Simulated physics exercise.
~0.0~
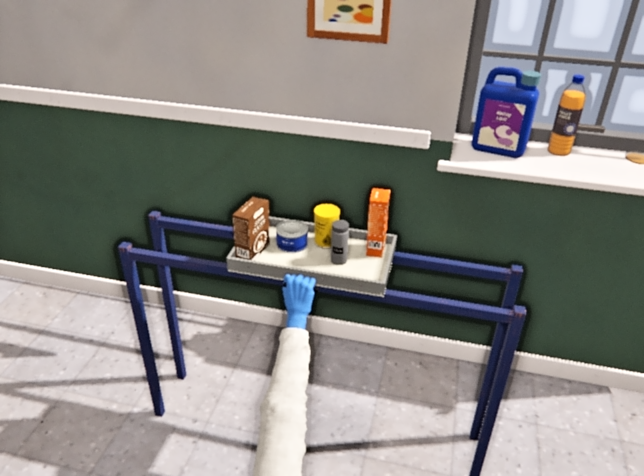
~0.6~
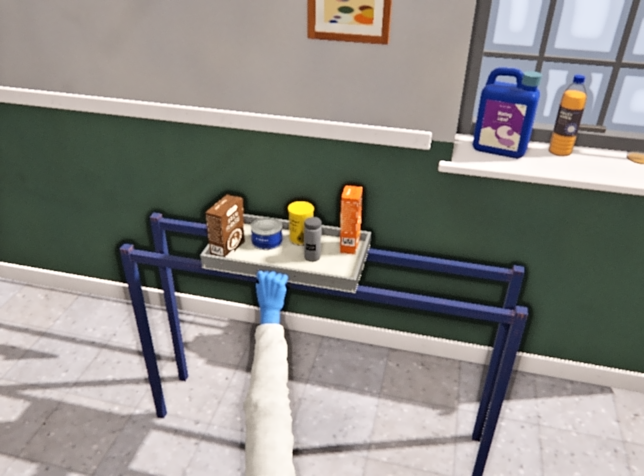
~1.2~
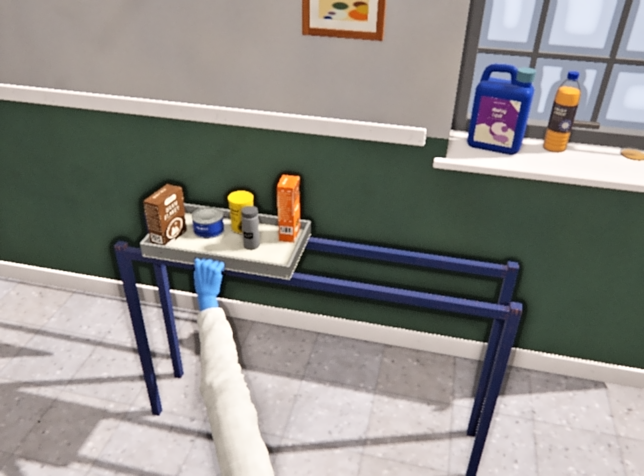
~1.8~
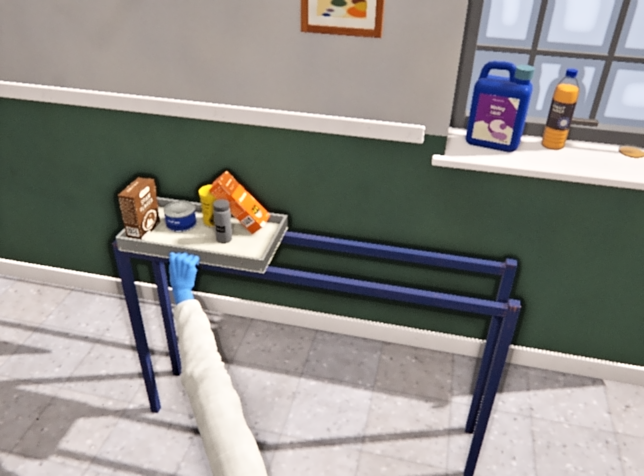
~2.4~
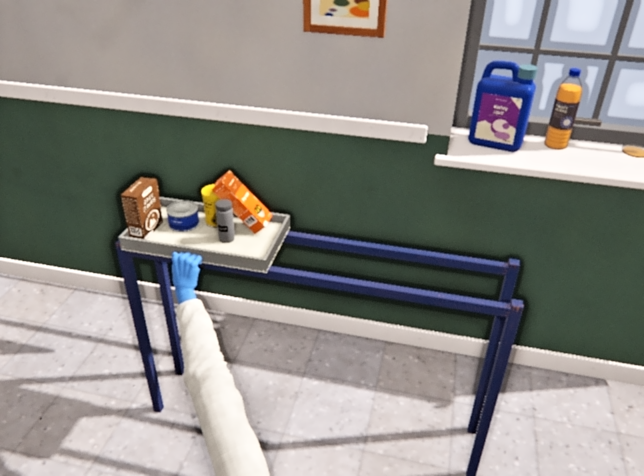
The video shows a blue-gloved hand sliding a shallow tray holding a brown packet, blue tub, yellow tin, grey shaker and orange carton leftward along a blue frame until it reaches the left end, where the orange carton tips left and stays leaning on the tray while the others remain upright.
